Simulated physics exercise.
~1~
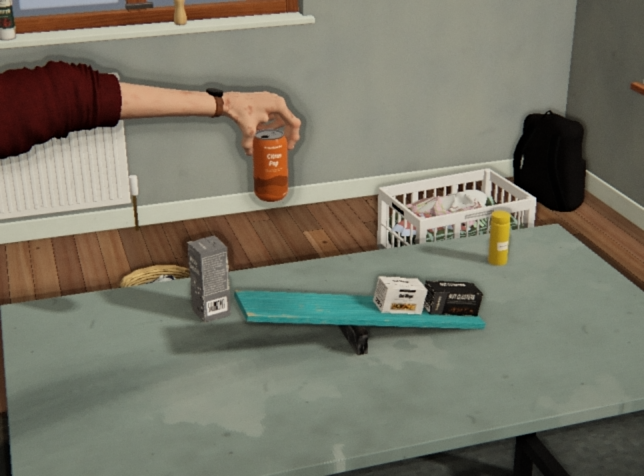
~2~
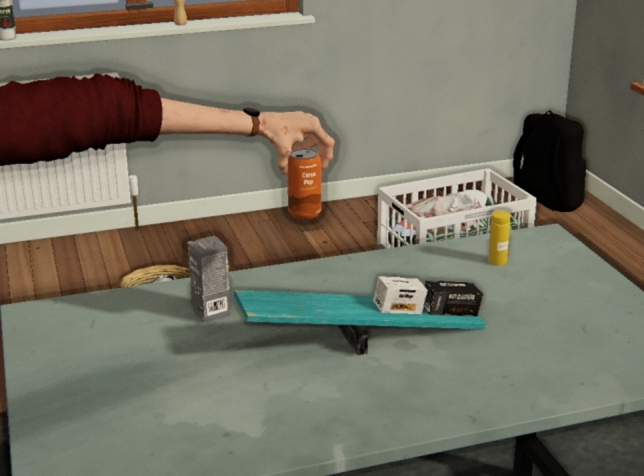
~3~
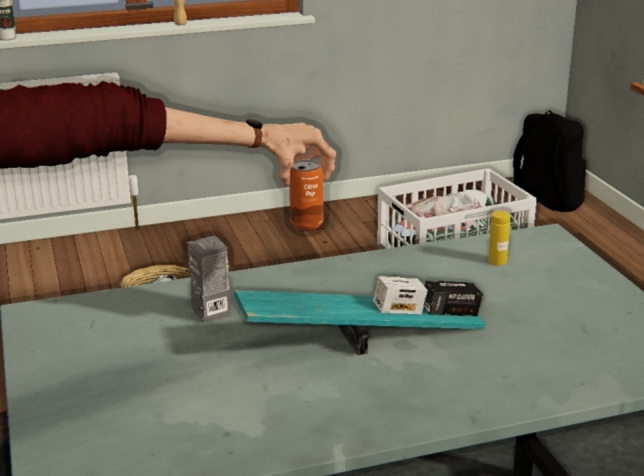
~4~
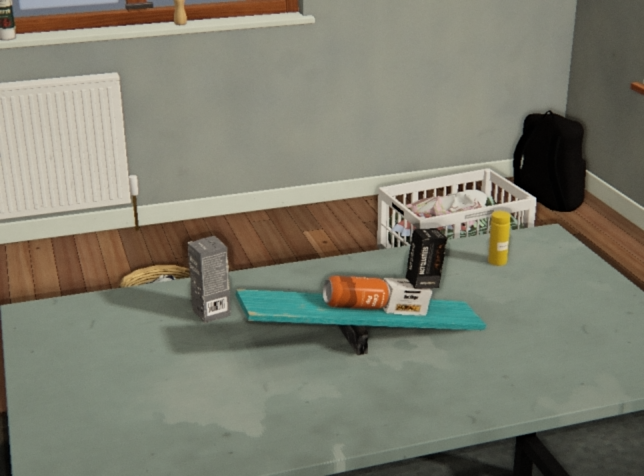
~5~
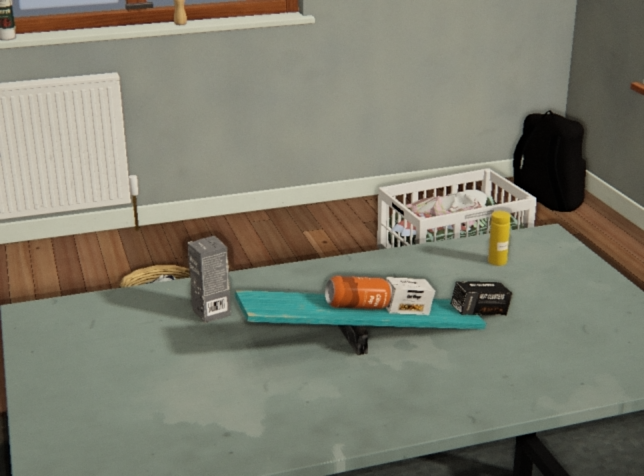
A hand drops an orange can onto a tilted plank, knocking the black packet off right.
